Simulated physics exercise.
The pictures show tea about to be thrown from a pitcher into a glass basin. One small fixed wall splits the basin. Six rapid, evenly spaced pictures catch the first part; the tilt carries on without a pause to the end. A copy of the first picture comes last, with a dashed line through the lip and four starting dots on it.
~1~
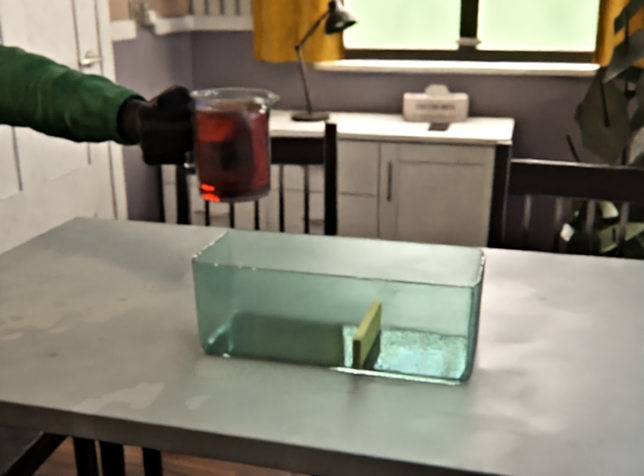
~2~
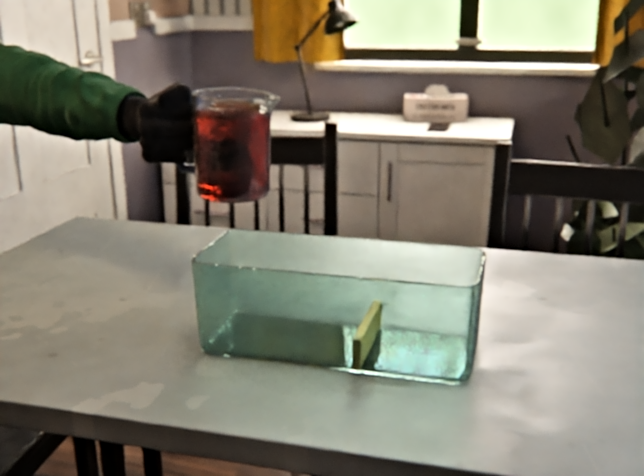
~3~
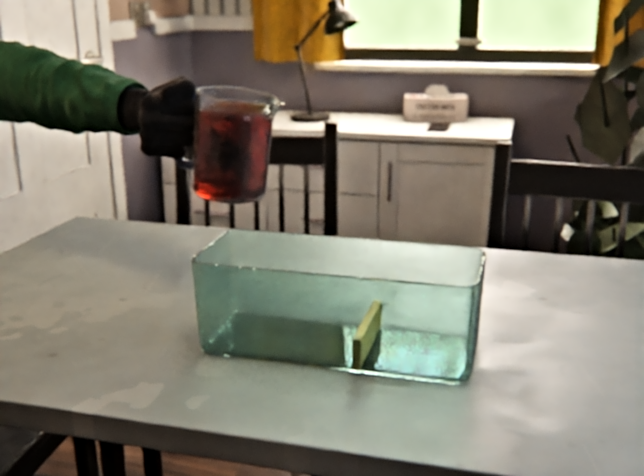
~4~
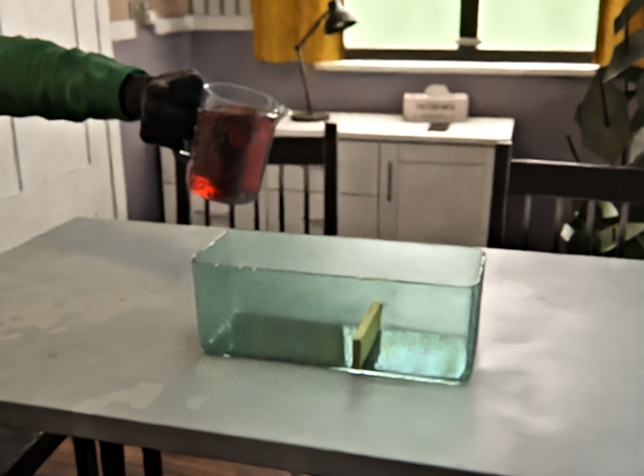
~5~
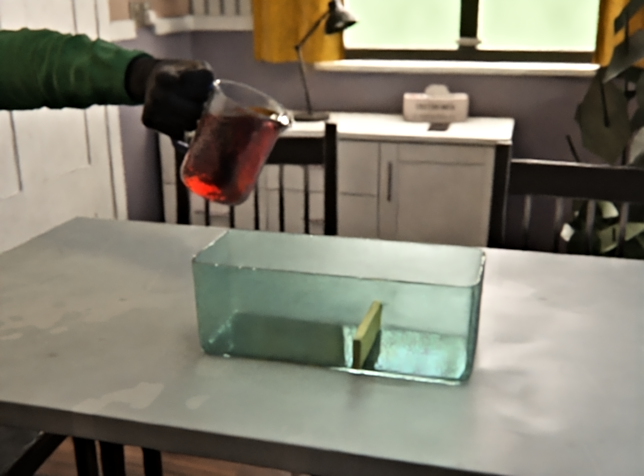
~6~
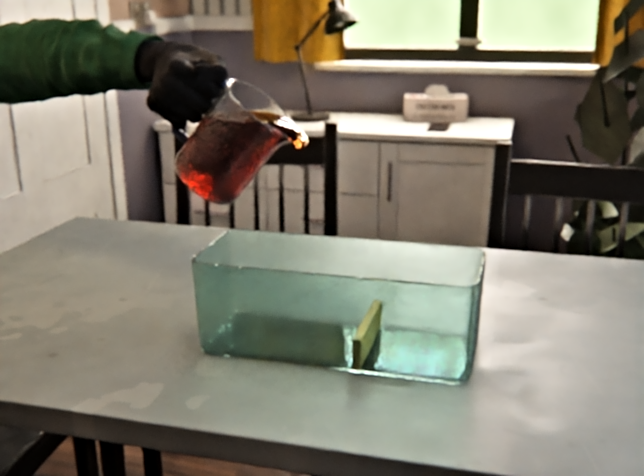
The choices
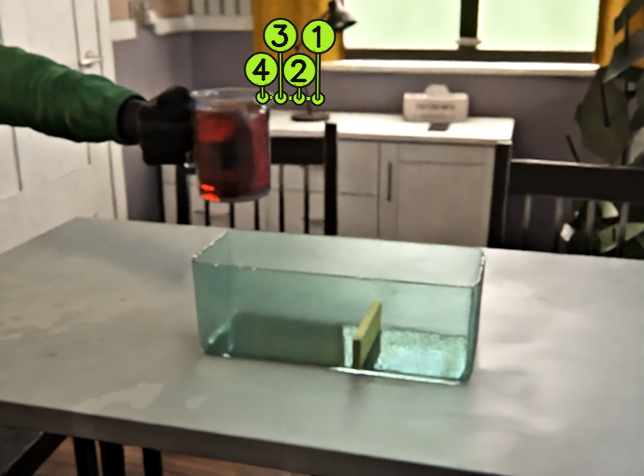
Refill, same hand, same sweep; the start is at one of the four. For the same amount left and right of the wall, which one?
Take 2.
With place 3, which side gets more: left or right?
The left side.
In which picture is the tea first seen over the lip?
Picture 6.
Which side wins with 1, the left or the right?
More ends on the right.
On the marked copy, 1 at (317, 98); 2 at (299, 98); 3 at (280, 97); 4 at (262, 97).
With 1, about 13 % ends left of the wall and 86 % right of it.
With 2, about 50 % ends left of the wall and 49 % right of it.
With 3, about 89 % ends left of the wall and 7 % right of it; 3 % is lost outside.
With 4, about 90 % ends left of the wall and 8 % right of it.
